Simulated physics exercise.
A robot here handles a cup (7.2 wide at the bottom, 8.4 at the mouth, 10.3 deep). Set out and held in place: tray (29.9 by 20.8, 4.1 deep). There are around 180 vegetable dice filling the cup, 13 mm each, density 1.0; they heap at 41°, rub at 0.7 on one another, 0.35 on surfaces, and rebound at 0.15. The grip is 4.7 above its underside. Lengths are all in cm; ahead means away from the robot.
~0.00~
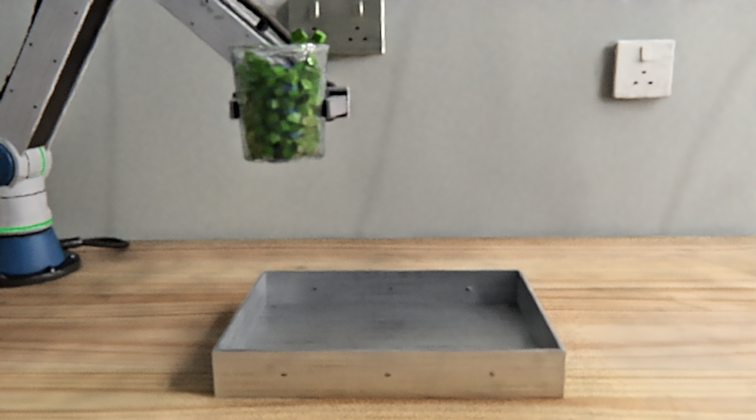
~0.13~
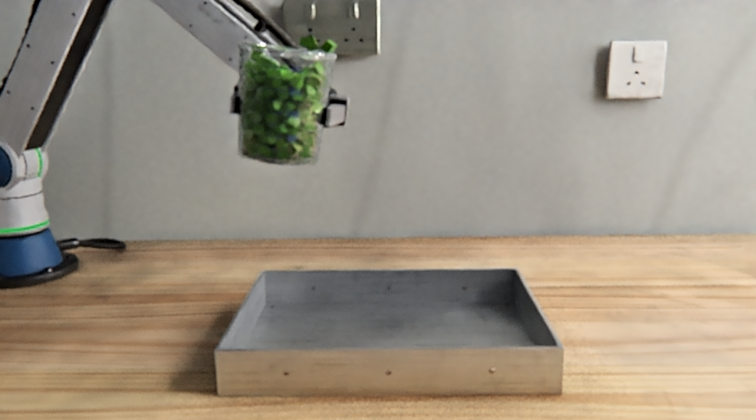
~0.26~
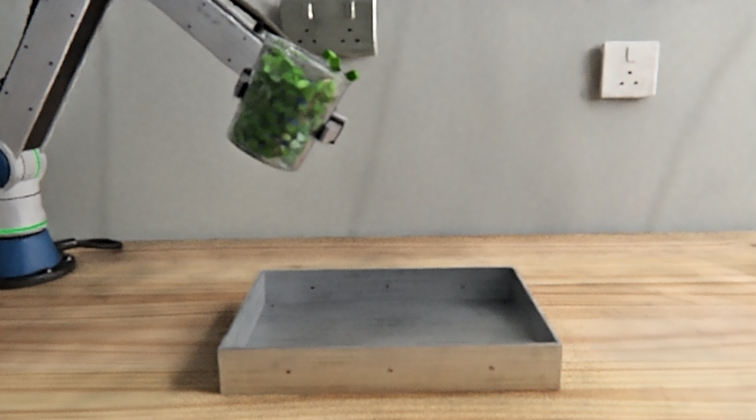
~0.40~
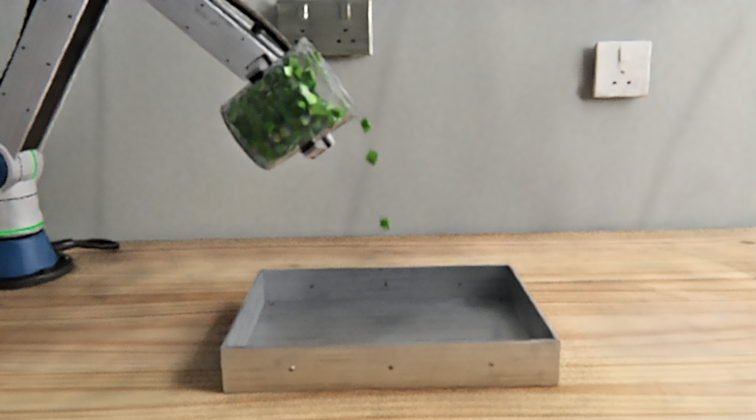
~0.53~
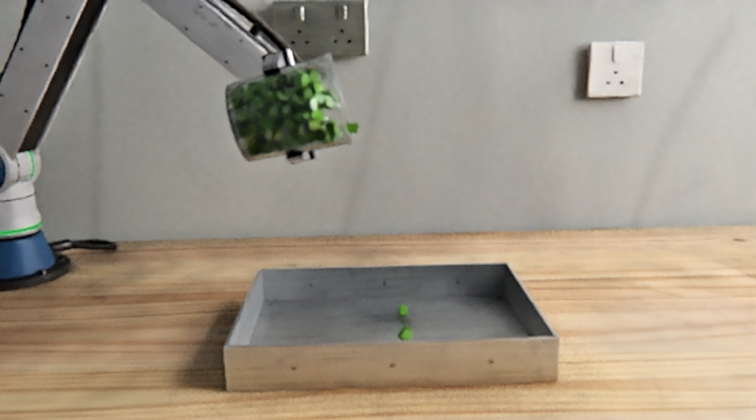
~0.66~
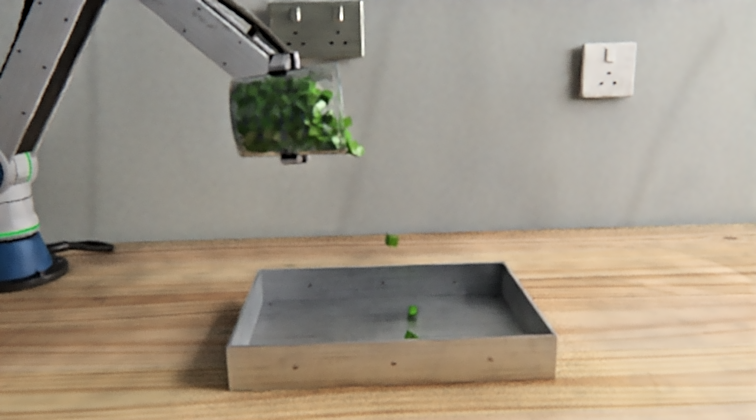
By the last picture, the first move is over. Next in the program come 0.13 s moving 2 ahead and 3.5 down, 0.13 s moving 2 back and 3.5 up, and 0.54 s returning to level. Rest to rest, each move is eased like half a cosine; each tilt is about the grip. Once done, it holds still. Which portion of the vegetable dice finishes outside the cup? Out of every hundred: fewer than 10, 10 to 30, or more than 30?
10 to 30 out of every hundred.
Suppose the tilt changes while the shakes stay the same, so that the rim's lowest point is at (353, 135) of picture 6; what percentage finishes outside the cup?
Around 5 per cent of it.
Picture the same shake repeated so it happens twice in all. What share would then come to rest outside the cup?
It would come to about 15 %.
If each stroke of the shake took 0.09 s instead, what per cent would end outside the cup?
I'd expect close to 15 in a hundred.
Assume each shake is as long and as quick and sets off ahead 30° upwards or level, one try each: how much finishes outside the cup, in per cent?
I'd say close to 60 percent for the first and close to 50 percent for the second.
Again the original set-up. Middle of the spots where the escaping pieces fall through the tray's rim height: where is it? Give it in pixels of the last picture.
Look at roughly (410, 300) in the last picture.
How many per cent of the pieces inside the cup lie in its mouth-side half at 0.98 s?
That share comes to roughly 45 percent.
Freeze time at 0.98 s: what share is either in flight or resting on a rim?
Around 5 per cent of the load.
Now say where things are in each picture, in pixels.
In the first picture, the cup middle at (282, 104), level; upper third of the load around (281, 78), from x 245 to 320, top at y 35; 185 in the cup.
In the second picture, the cup middle at (283, 105), tilted 8° forward; upper third of the load around (283, 80), from x 250 to 330, top at y 45.
In the third picture, the cup middle at (285, 107), tilted 30° forward; upper third of the load around (288, 84), from x 240 to 355, top at y 50; 184 in the cup, 1 in flight or on a rim.
In the fourth picture, the cup middle at (287, 109), tilted 56° forward; upper third of the load around (290, 87), from x 235 to 385, top at y 60; 182 in the cup, 3 in flight or on a rim.
In the fifth picture, the cup middle at (288, 112), tilted 78° forward; upper third of the load around (289, 94), from x 240 to 405, top at y 75; 182 in the cup, 3 in the tray.
In the sixth picture, the cup middle at (289, 114), tilted 86° forward; upper third of the load around (281, 97), from x 240 to 415, top at y 80; 180 in the cup, 3 in the tray, 2 in flight or on a rim.
After 0.98 s, tilted 83° forward, highest piece 27 above the table; 163 in the cup, 13 in the tray, 9 in flight or on a rim.
After 1.30 s, tilted 17° forward, highest piece 29 above the table; 160 in the cup, 24 in the tray, 1 in flight or on a rim.
After 1.66 s, level, highest piece 29 above the table; 160 in the cup, 25 in the tray.
After 2.71 s, level, highest piece 29 above the table; 160 in the cup, 25 in the tray.
In the end, 160 in the cup, 25 in the tray. That is 14 % outside the cup.
